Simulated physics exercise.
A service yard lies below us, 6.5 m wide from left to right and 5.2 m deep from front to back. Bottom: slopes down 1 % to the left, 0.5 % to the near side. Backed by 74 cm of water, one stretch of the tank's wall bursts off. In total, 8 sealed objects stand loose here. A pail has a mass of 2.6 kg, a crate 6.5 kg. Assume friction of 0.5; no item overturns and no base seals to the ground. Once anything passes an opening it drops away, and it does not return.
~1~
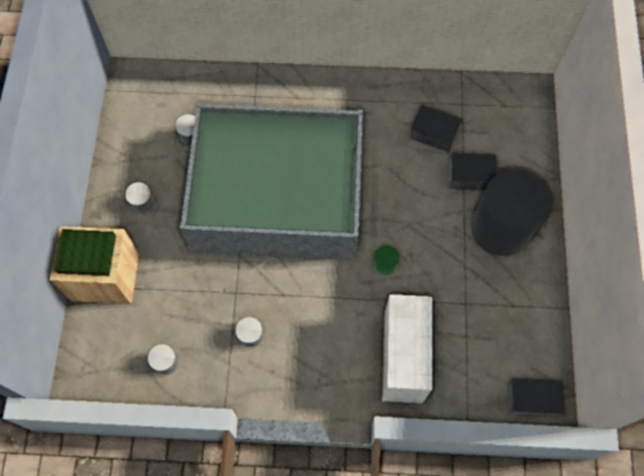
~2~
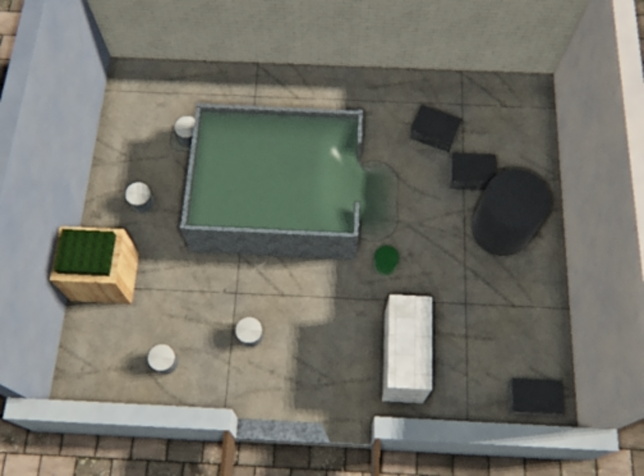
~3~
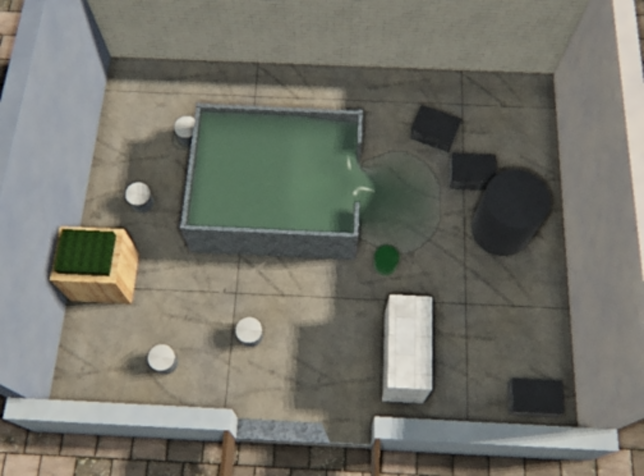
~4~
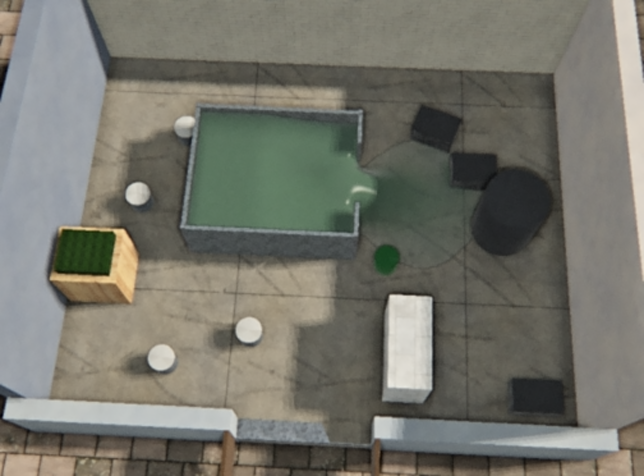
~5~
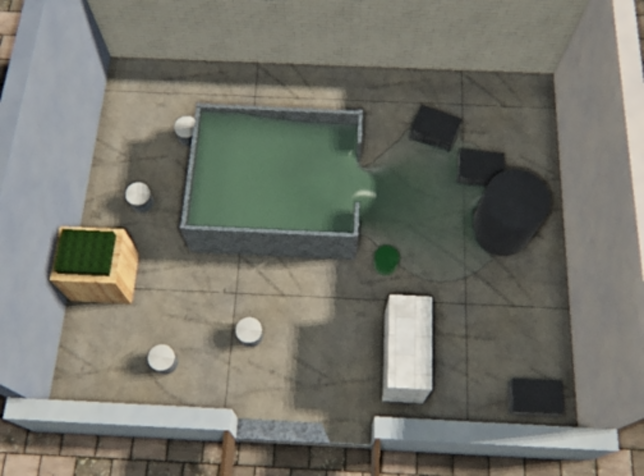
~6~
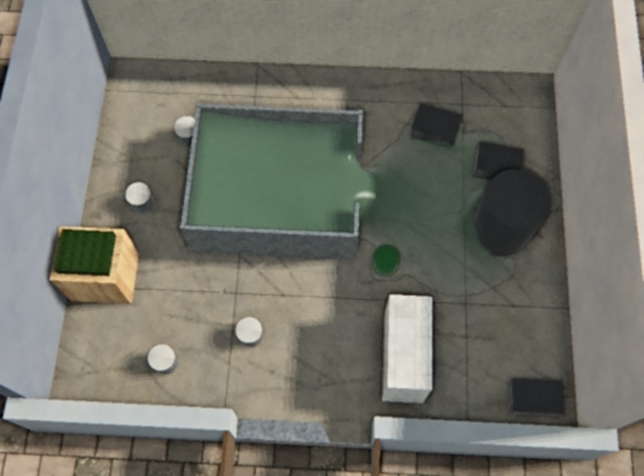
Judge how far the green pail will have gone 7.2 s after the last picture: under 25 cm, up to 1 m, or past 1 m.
Beyond a metre.
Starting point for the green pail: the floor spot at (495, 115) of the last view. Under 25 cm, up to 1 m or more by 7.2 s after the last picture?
Put there, it wanders off a long way.
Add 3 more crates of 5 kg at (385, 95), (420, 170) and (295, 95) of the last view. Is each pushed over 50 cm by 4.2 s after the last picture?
Answers, first to last: Exceeding, exceeding, exceeding.
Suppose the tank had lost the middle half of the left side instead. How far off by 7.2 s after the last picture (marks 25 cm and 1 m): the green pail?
Note: Green pail unmoved.
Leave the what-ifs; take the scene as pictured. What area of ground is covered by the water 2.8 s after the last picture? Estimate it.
Some 20 m2 of it.
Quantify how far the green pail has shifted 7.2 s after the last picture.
Measured offset: Near 250 cm.
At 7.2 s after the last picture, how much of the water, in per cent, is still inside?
Still held: Near 98 %.
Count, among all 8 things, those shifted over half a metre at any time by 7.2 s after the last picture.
The number is 7.
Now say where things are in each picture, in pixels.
In the first frame, the green pail at (387, 257) rests on the ground; water covers 3.6 m2; 0 of 8 have shifted.
In the second frame, the green pail at (387, 257), on the bottom; water covers 4.2 m2; 0 of 8 have shifted.
In the third frame, the green pail at (387, 257) rests on the ground; 5.0 m2 under water; 0 of 8 have shifted.
In the fourth frame, the green pail at (387, 257), on the bottom; 5.9 m2 under water; 0 of 8 have shifted.
In the fifth frame, the green pail at (387, 257), on the bottom; water covers 6.7 m2; 1 of 8 have shifted.
In the sixth frame, the green pail at (387, 257) rests on the ground; water covers 7.6 m2; 1 of 8 have shifted.
Then, 0.9 s after the last picture the green pail is near (386, 263), 0.1 m from its start, aground; 0 of 8 are out; 1 afloat.
Then, 2.8 s after the last picture the green pail is near (386, 263), 0.1 m from its start, aground; 0 of 8 are out; 3 afloat.
Then, 4.8 s after the last picture the green pail is near (363, 262), 0.3 m from its start, aground; 0 of 8 are out; 3 afloat.
Then, 7.2 s after the last picture the green pail is near (211, 293), 2.3 m from its start, afloat; 0 of 8 are out; 5 afloat.
